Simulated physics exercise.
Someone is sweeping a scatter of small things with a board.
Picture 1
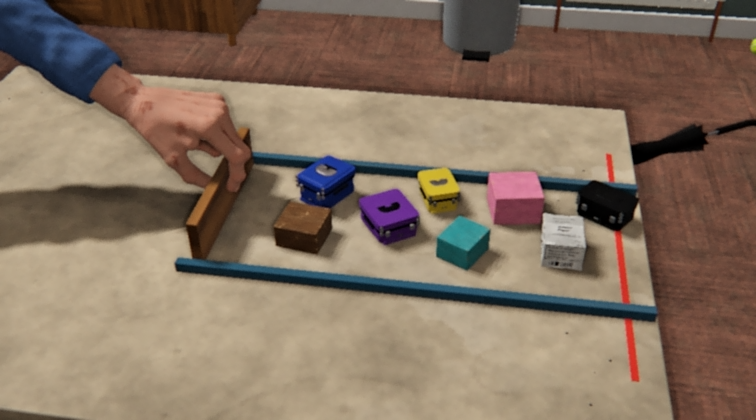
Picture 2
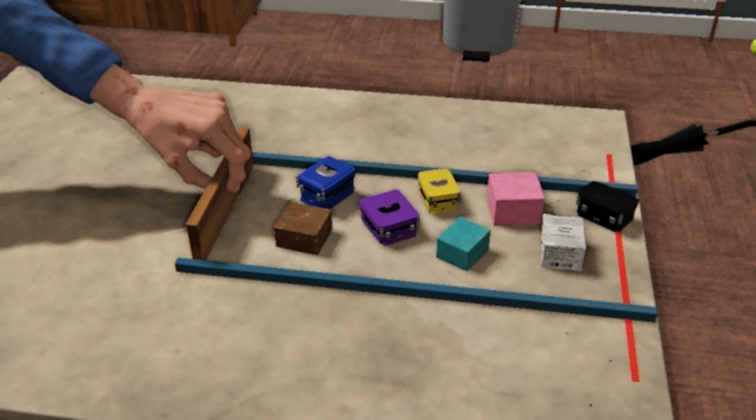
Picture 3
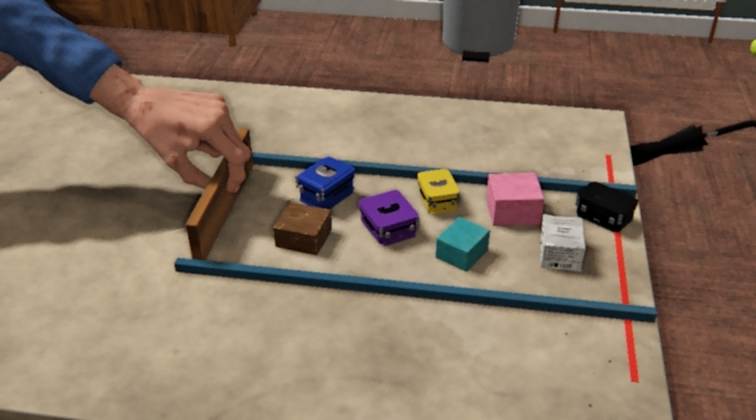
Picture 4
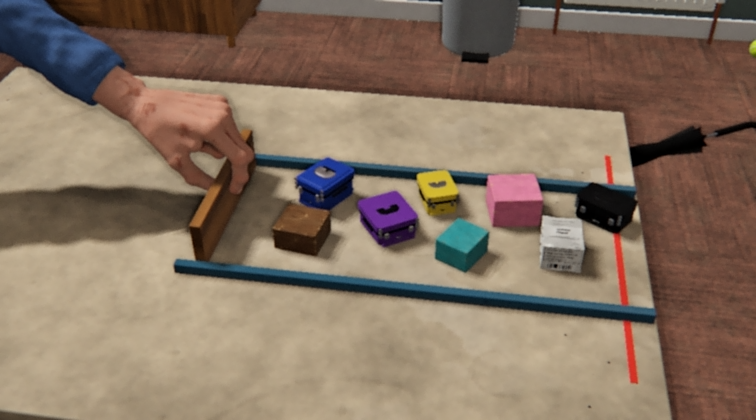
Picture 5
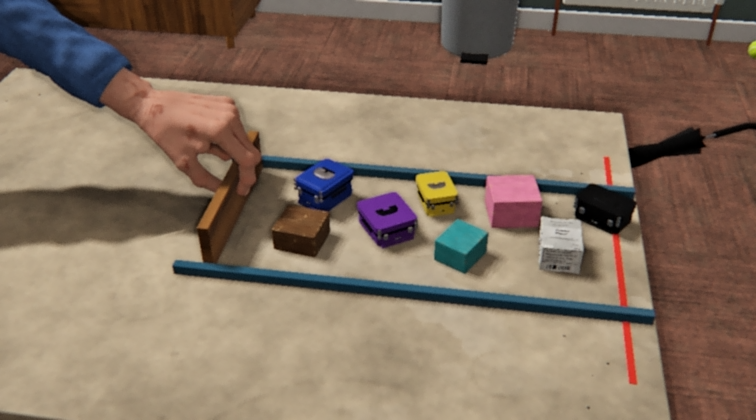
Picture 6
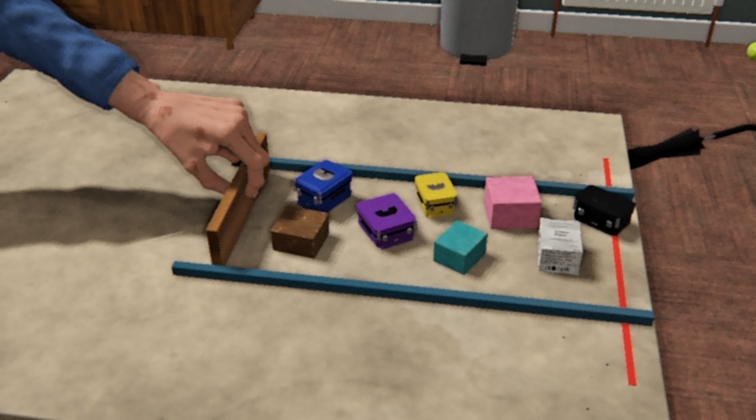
In the video, a hand holds a wooden board upright between two blue rails on a table, then slides it slightly right toward a scatter of small colourful cases and blocks, which stay practically still near a red line.
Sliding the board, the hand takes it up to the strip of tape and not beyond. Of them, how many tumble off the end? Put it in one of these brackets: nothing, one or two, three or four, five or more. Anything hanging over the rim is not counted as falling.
Bracket: Five or more.
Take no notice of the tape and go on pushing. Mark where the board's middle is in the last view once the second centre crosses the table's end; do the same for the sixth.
(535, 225), later (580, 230).
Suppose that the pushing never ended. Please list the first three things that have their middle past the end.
Earliest first: The black case, then the pink block, then the white box.
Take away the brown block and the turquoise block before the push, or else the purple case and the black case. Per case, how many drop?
4 for the first case, 4 for the second.
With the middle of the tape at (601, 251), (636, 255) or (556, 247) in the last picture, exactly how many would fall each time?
Floor tally per try: 6 / 8 / 3.
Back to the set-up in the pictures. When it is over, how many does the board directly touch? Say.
The count in contact is 2.
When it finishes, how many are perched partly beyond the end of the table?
I'd put it at 2.
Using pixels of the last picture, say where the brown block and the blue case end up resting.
The one named first is at (645, 265), the next at (635, 210).
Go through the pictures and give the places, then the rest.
The first picture shows black case (606, 207); white box (562, 242); pink block (515, 198); board (223, 191); tape (620, 248).
The second picture shows white box (562, 243); board (223, 192).
The third picture shows pink block (514, 199); blue case (327, 185).
The fourth picture shows black case (605, 210); turquoise block (462, 245).
The fifth picture shows white box (560, 245); yellow case (436, 195).
The sixth picture shows black case (603, 212); white box (559, 246); pink block (512, 202); board (242, 197); tape (617, 253).
Early on, none off yet; black case at rest near (603, 212); white box at rest near (559, 246); pink block at rest near (512, 202).
A while later, none off yet; black case travelled a little near (621, 215); white box moving near (571, 247); pink block travelled about its own width near (566, 210).
Further along, one off so far; black case in the air; white box travelled well along near (654, 264); pink block leaning well over near (667, 228).
Finally, the number that fall off is five or more; lost, purple case, yellow case, turquoise block, pink block, white box and black case.
